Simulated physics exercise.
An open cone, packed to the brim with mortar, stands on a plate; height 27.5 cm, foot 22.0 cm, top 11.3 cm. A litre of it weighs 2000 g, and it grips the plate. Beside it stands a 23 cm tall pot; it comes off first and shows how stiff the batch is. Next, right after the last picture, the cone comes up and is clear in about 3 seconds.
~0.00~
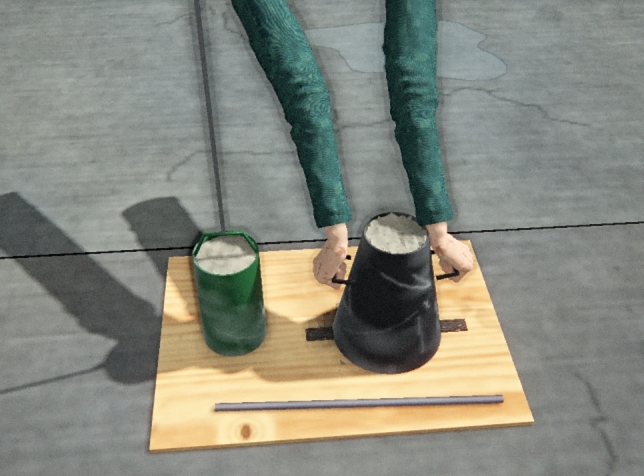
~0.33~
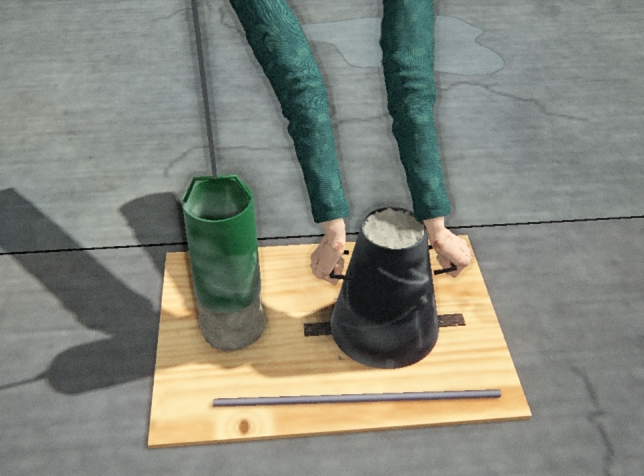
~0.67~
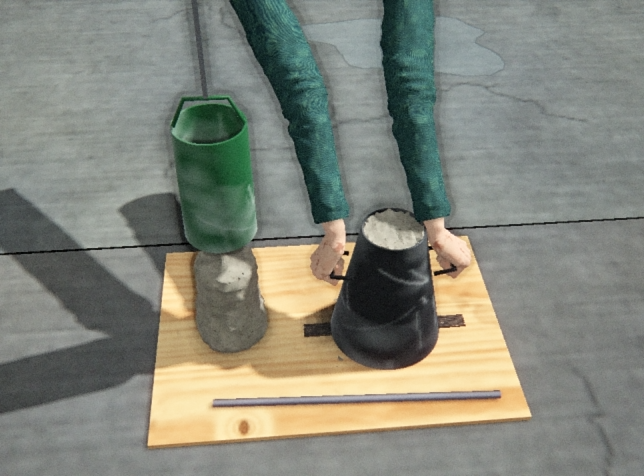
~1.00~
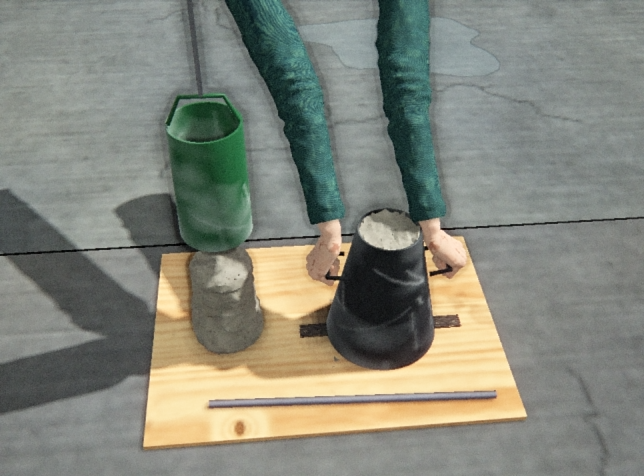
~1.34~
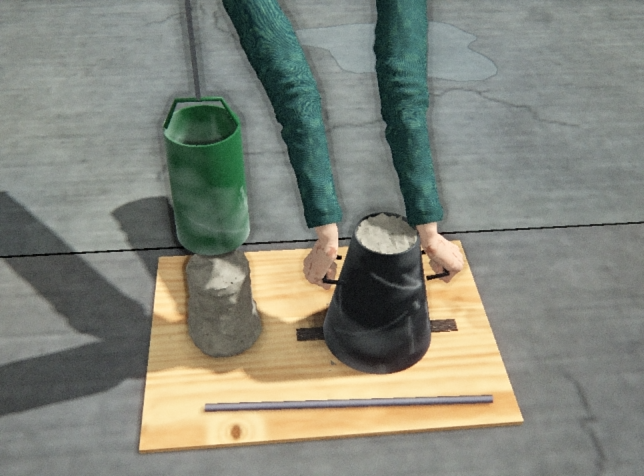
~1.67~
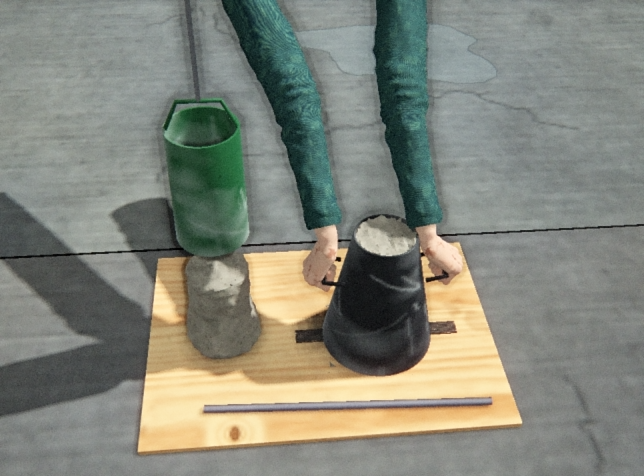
Two green-sleeved arms reach in from the top, hands gripping the handles of a black cone filled with pale grey mortar, seen from above on a cracked grey floor. The cone stands right of a green pot on a light wooden board, with a thin rod lying in front. The pot rises, leaving a rough grey heap, then hangs above it while the cone stays put and the view shifts very slightly.
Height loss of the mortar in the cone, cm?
0 cm.
By 2.4 s, the cone is up 6.1 cm; the mortar has come down 0.2 cm to 27 cm and is 22 cm wide.
By 3.2 s, the cone is up 18 cm; the mortar has come down 0.3 cm to 27 cm and is 22 cm wide.
By 3.9 s, the cone is up 28 cm; the mortar has come down 0.3 cm to 27 cm and is 22 cm wide.
By 4.8 s, the cone is clear; the mortar has come down 0.4 cm to 27 cm and is 22 cm wide.
By 5.3 s, at rest, the cone is clear; the mortar has come down 0.4 cm to 27 cm and is 22 cm wide.
